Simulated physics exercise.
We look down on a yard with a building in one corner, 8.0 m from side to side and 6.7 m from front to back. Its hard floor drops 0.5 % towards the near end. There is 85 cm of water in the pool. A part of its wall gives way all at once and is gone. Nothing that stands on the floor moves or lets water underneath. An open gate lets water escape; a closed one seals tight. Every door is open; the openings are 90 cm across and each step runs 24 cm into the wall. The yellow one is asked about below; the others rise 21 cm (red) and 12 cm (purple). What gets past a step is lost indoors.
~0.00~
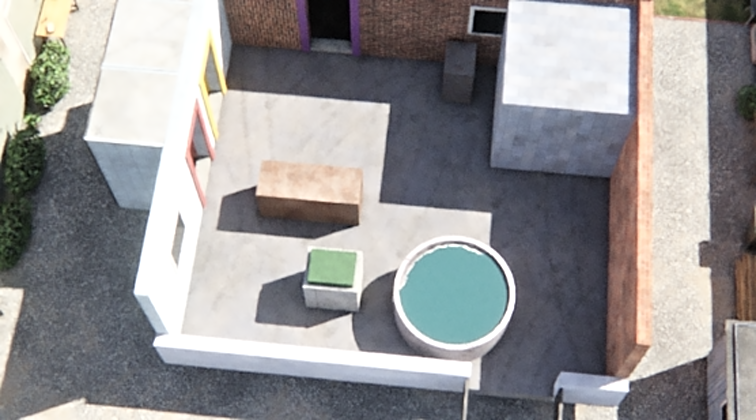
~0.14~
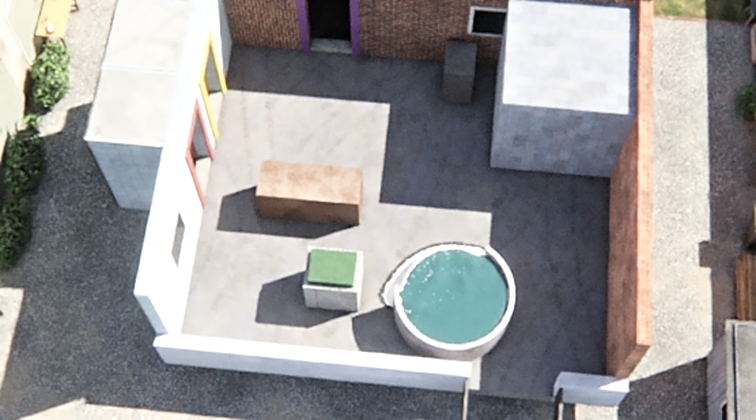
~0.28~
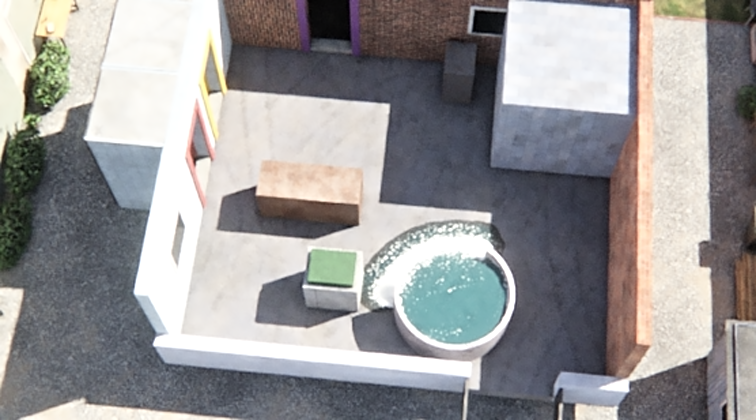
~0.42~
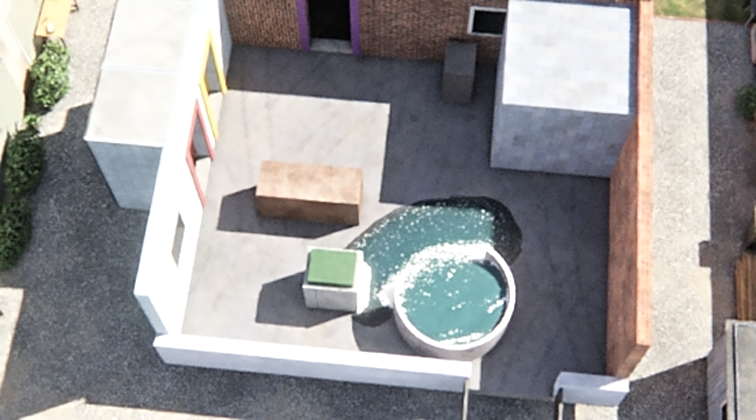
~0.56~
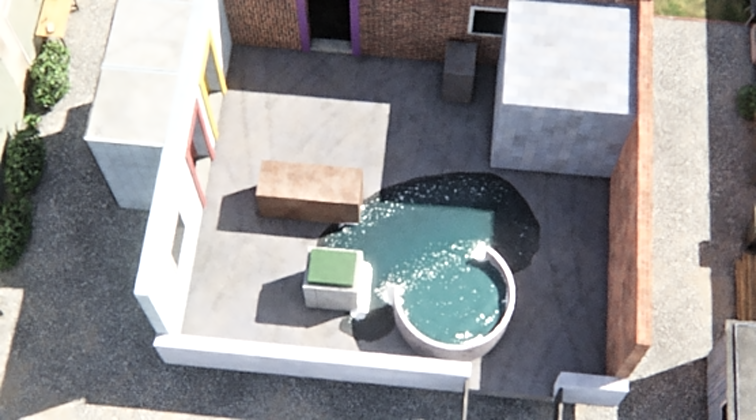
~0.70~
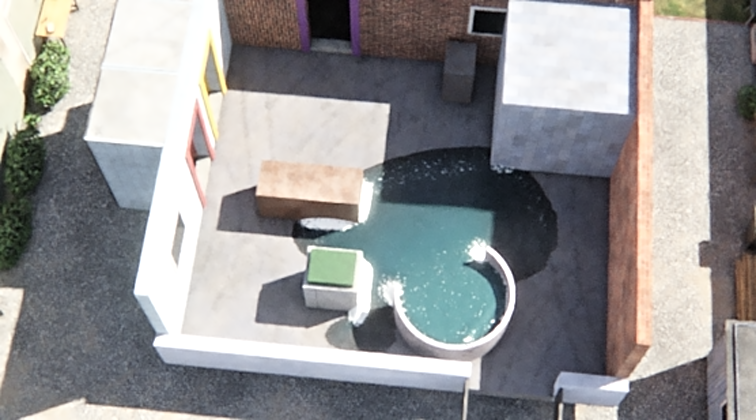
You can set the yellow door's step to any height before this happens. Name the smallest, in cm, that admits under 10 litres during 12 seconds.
Close to 11.5 cm is just enough.
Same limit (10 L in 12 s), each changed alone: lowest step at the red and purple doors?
About 9.0 cm at red and 19 cm at purple.
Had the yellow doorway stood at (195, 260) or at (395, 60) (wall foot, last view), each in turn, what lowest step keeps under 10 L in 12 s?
About 17 and 33 cm.
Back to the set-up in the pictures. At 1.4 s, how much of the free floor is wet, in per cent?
Some 45 per cent of it.
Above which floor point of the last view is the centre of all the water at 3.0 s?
At about (386, 183).
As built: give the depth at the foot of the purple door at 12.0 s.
Some 3.5 cm.
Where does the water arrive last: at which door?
Last comes the yellow one.
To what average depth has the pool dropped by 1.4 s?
Roughly 34 cm on average.
After 1.4 s water covers 45 % of the floor, deepest (34 cm) near (368, 214); it has not reached the yellow door.
After 3.0 s water covers 75 % of the floor, deepest (38 cm) near (454, 64); 2 cm at the yellow door, 0 litres in over its 20 cm step.
After 12.0 s water covers 100 % of the floor, deepest (14 cm) near (322, 361); 5 cm at the yellow door, 0 litres in over its 20 cm step.
At the yellow door as built, the water arrived by 2.7 s and peaked near 15 cm at 5.0 s.
With a step of 9.5 cm, 21 litres would have come in within the 12 s; with 13 cm, 5 litres. So under 10 litres takes about 11.5 cm.
